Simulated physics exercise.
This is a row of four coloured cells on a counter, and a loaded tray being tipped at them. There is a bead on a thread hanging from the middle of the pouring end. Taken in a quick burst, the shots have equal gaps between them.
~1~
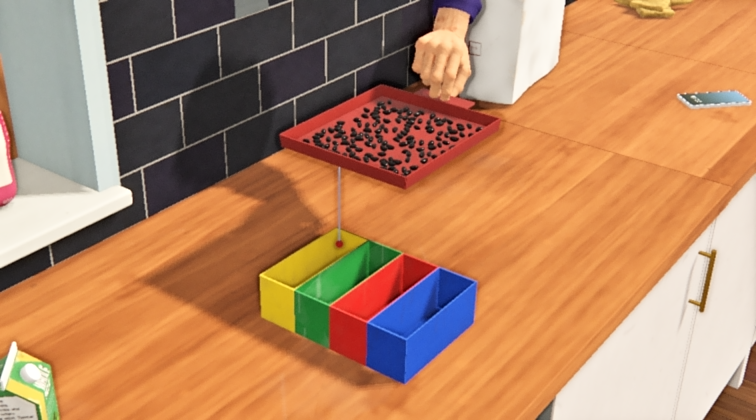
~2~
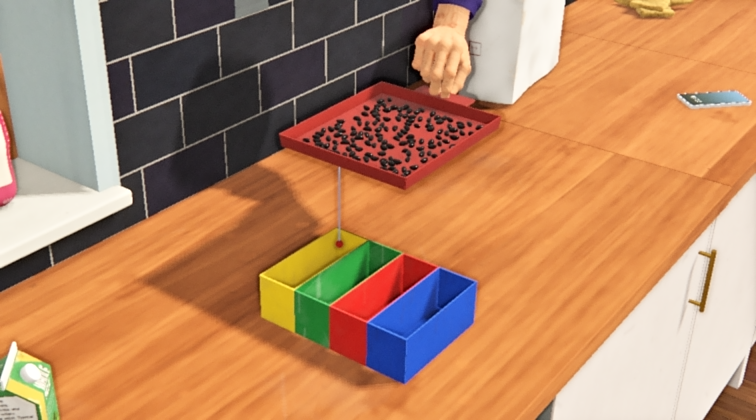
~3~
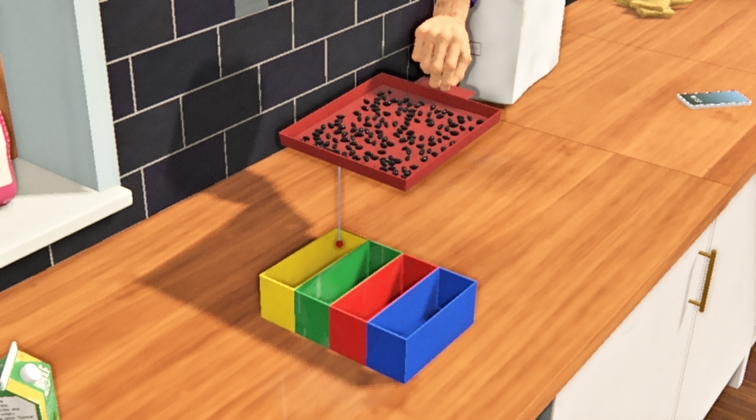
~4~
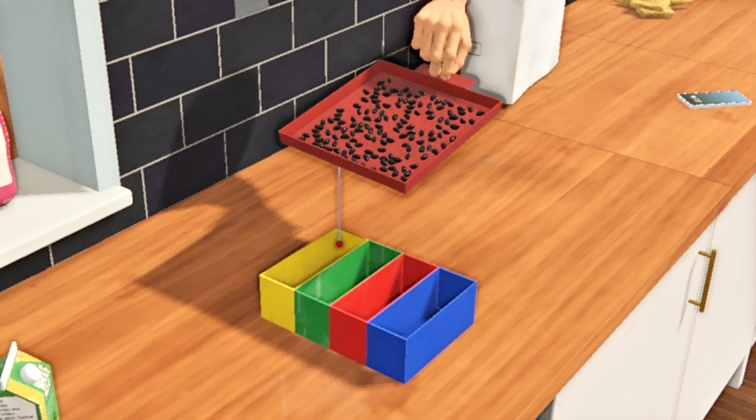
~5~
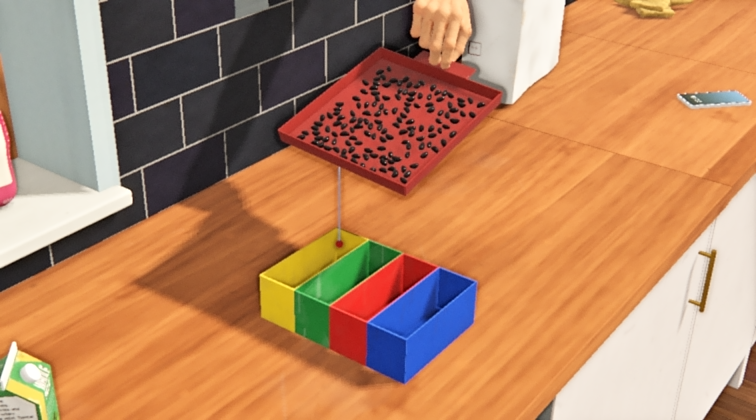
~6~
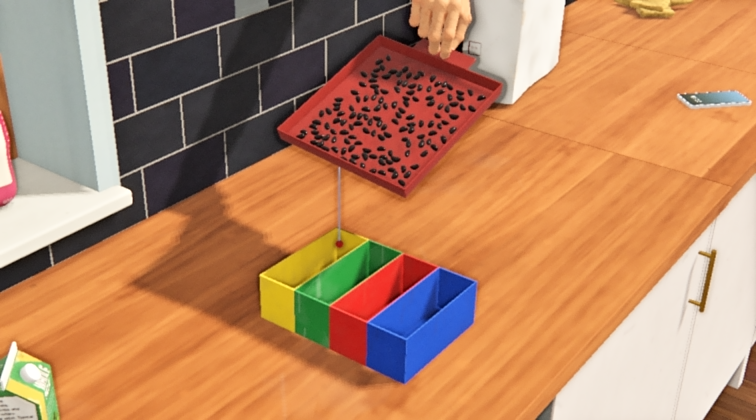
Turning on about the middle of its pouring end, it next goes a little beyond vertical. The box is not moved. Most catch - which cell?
Cell: Red.
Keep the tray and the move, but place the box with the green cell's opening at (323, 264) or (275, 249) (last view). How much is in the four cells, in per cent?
Result: 100 % and 40 %.
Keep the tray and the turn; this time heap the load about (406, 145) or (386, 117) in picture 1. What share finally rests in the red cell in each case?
Around 60 then around 50 per cent.
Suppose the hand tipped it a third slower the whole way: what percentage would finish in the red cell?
Share: Roughly 60%.
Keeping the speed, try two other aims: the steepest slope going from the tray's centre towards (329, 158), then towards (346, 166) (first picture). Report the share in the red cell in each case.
Lab note: Try 1 = 0 %, try 2 = 20 %.
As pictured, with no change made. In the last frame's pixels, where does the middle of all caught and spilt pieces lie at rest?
Centre at rest, last view: Approx. (364, 324).
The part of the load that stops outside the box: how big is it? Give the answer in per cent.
Some 0 percent of the load.
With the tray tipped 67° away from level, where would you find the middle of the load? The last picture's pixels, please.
Roughly (377, 155).
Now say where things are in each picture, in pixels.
Corners of the pouring end near (282, 134) and (406, 176), level; middle of the load near (379, 137), black beans; bead on its thread near (339, 244); yellow cell near (278, 299); green cell near (312, 315); red cell near (348, 332); blue cell near (386, 349), in the first picture.
Corners of the pouring end near (282, 134) and (406, 177), level; middle of the load near (379, 136), in the second picture.
Corners of the pouring end near (281, 133) and (405, 179), tipped barely, lowest at the right corner; middle of the load near (379, 132), in the third picture.
Corners of the pouring end near (281, 131) and (405, 182), tipped a little, lowest at the right corner; middle of the load near (378, 127), in the fourth picture.
Corners of the pouring end near (280, 130) and (405, 185), tipped clearly, lowest at the right corner; middle of the load near (378, 122), in the fifth picture.
Corners of the pouring end near (279, 129) and (405, 188), tipped clearly, lowest at the right corner; middle of the load near (379, 124); yellow cell near (278, 299); green cell near (312, 315); red cell near (348, 332); blue cell near (386, 349), in the sixth picture.
Shortly afterwards, tray tipped steeply; all but a few on the tray; only a few falling or outside the box.
Next, tray tipped past a quarter turn; near two thirds on the tray; near a quarter in the red cell; a little in the green cell; only a few in the blue cell; only a few in the yellow cell; a little falling or outside the box.
Some moments later, tray tipped past a quarter turn; near half in the red cell; near a quarter in the green cell; a little in the yellow cell; only a few in the blue cell; only a few falling or outside the box.
In the end, tray tipped past a quarter turn; near half in the red cell; near a quarter in the green cell; a little in the yellow cell; only a few in the blue cell; only a few outside the box.
